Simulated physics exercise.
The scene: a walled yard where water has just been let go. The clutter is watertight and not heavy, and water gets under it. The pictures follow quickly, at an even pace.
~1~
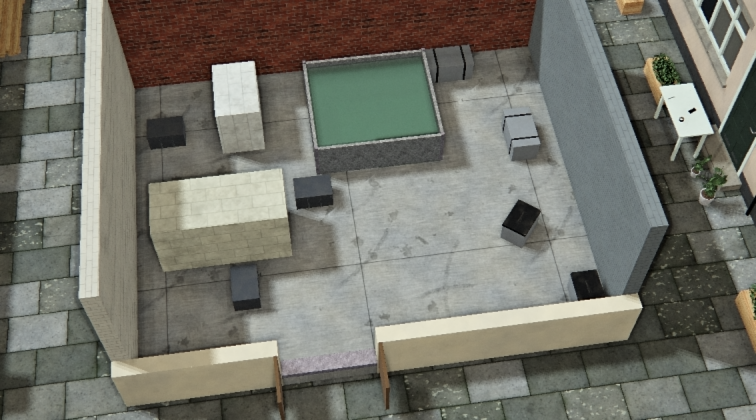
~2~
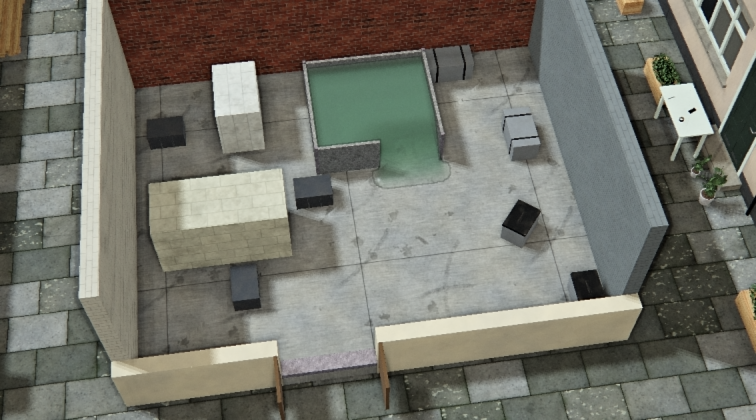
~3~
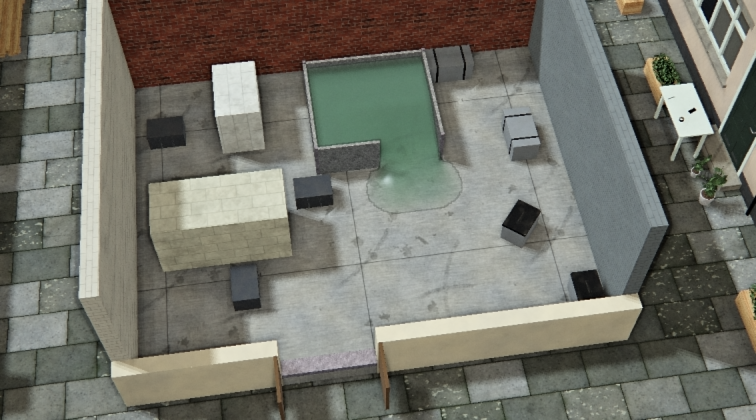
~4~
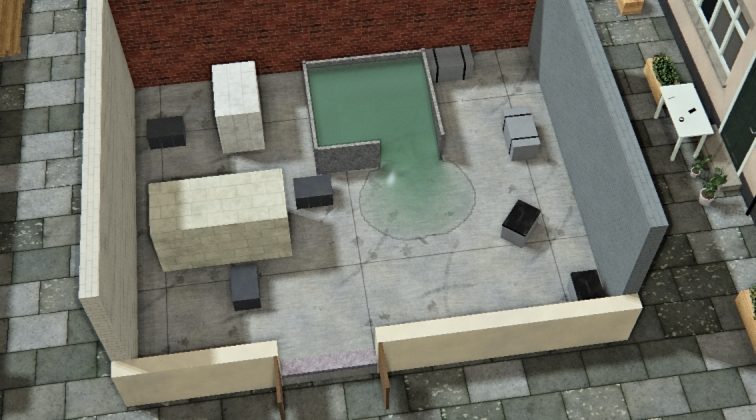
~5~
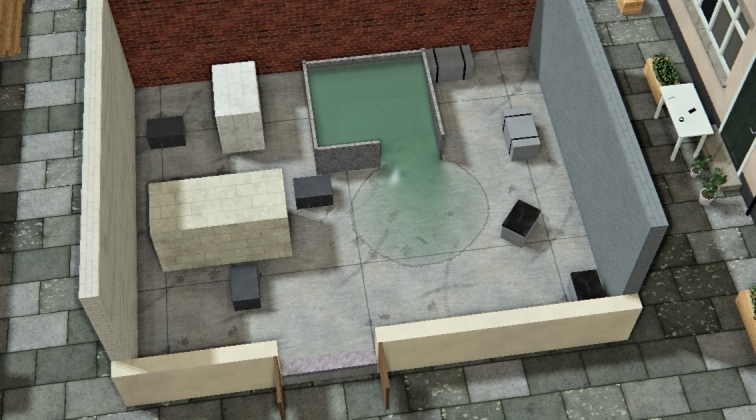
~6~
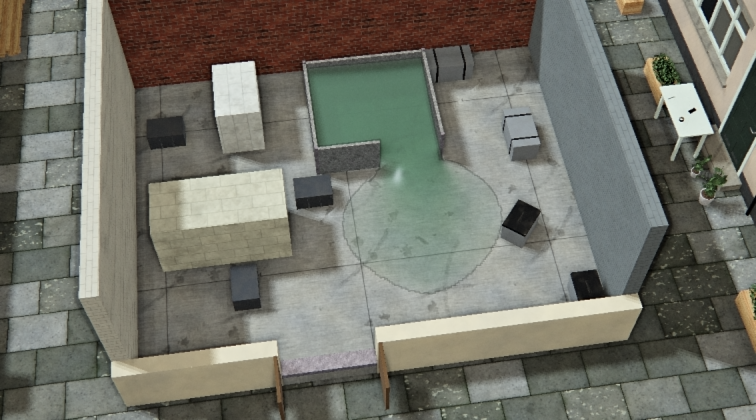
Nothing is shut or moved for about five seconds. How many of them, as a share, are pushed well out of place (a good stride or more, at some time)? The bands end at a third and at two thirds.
It is less than a third.
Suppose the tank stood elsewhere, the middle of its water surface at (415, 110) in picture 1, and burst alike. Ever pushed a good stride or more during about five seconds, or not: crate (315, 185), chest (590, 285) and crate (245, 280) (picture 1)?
In turn: Under that, yes, less than that.
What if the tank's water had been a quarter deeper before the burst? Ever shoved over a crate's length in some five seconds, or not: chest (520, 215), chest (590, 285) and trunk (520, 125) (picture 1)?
One after the other: Yes, pushed that far, no.
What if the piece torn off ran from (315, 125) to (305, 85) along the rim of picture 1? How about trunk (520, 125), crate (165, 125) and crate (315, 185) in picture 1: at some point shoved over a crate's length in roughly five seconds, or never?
In turn: Not that far, that far or more, never so far.
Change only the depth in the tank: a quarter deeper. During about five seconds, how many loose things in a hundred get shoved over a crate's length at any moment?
I make it 30 per cent.
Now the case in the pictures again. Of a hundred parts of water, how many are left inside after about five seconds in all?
About 90 per cent.
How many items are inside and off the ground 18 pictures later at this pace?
2 of them.
A moment on, 0 of 7 are well off their spots; 0 afloat.
Next, 1 of 7 are well off their spots; 0 afloat.
Later, 1 of 7 are well off their spots; 2 afloat.
In the end, 2 of 7 are well off their spots, and 2 have been at some point; 2 afloat.
